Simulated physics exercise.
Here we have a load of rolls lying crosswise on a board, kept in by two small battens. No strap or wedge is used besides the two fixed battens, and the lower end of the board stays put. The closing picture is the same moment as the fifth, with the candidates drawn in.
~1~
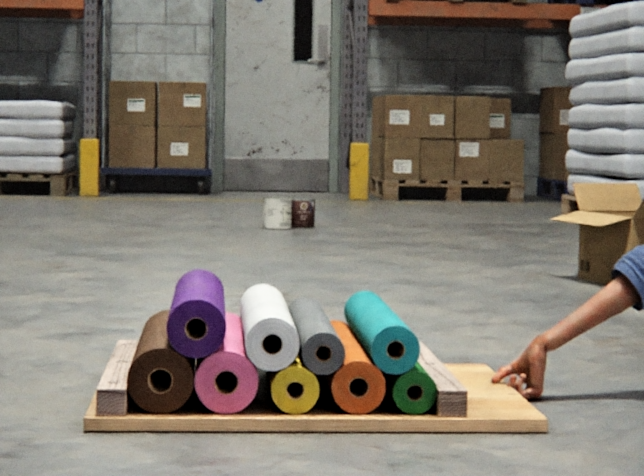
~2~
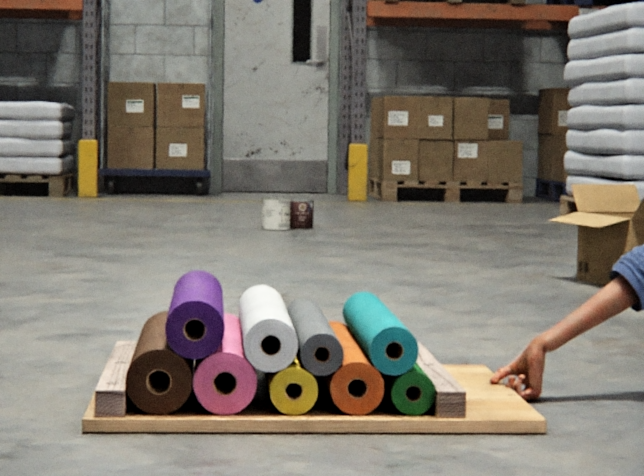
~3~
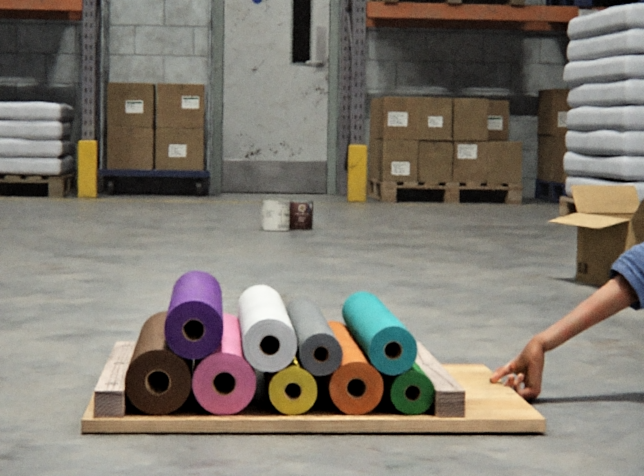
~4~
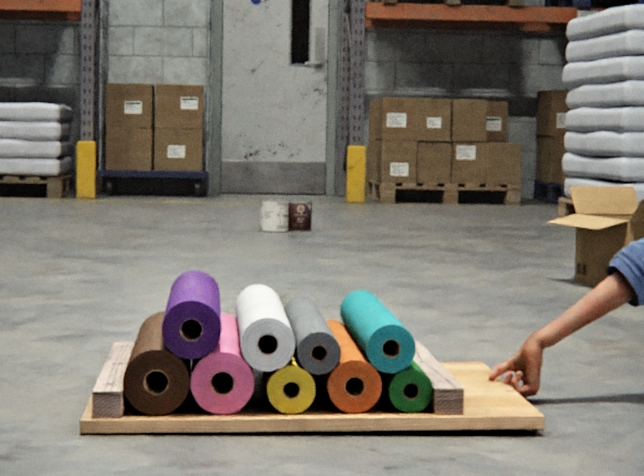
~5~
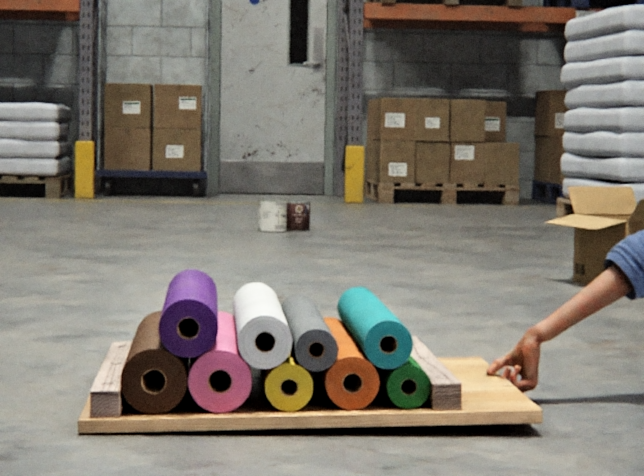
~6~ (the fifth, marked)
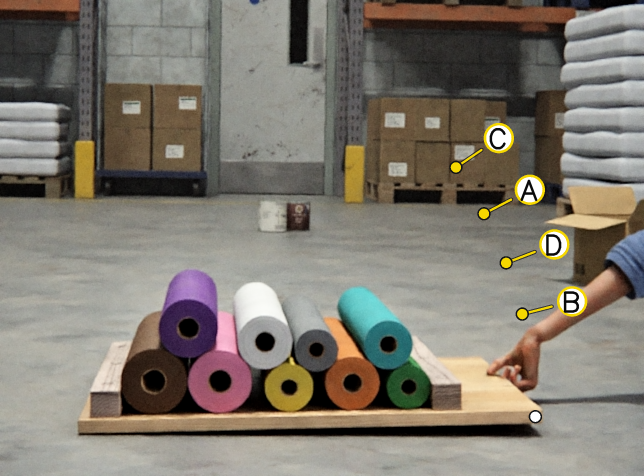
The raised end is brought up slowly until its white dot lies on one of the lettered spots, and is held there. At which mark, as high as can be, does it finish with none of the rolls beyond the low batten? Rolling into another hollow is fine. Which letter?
It can be raised to A.
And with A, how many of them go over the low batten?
The count is none.
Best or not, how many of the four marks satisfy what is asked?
Three of the four.
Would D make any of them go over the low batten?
At D: No.
On the copy, A at (484, 214); B at (522, 314); C at (456, 167); D at (506, 263); the white dot at (536, 417).
On A. First, board at 17°.
Then, board at 28°.
Finally, board at 28°, none over the low batten.
By contrast, B none over the low batten; C three over the low batten (purple, grey, white); D none over the low batten.
